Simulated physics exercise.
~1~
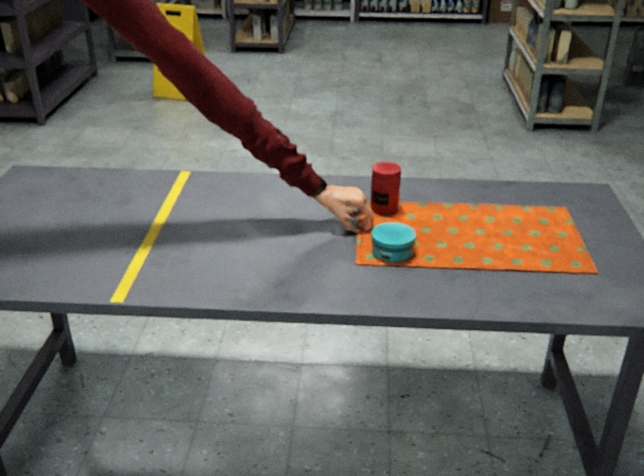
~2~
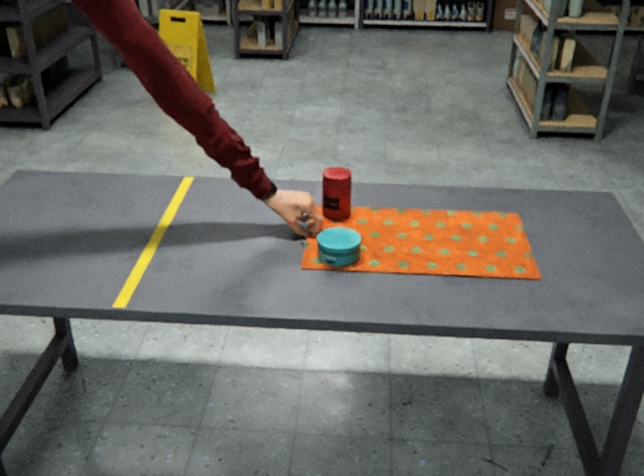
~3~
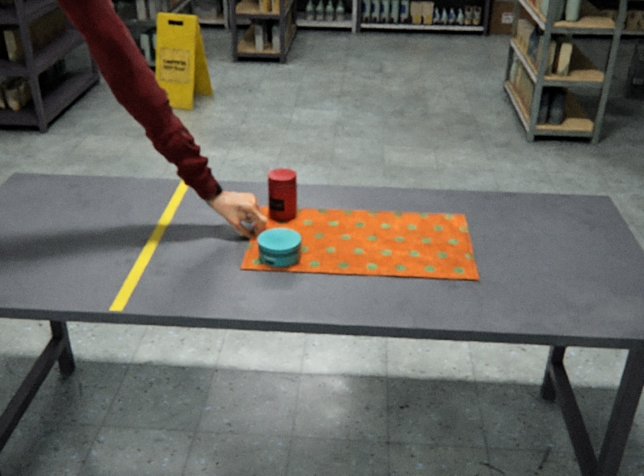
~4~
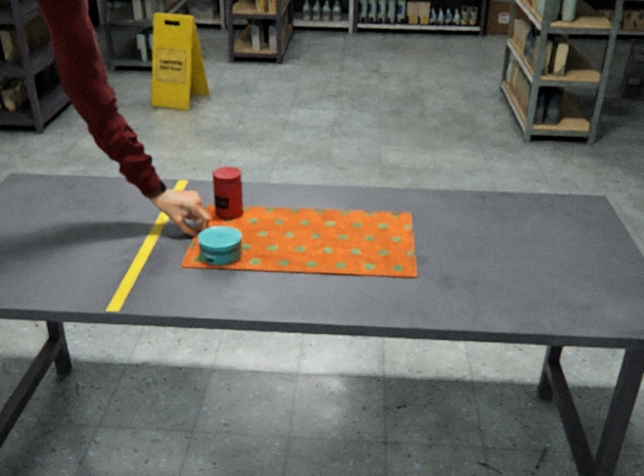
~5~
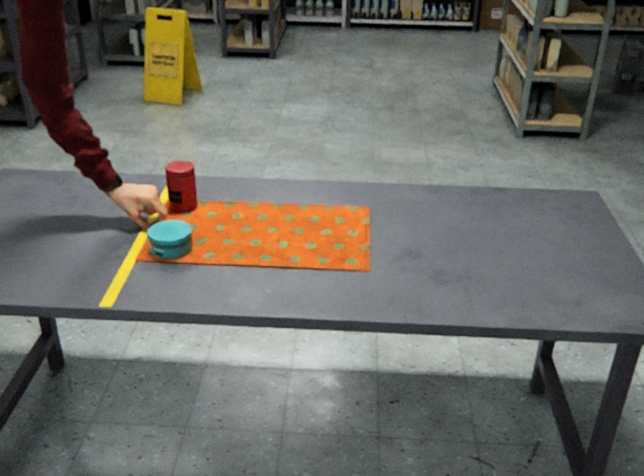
A hand drags an orange runner carrying a turquoise tub and red jar left to yellow tape.
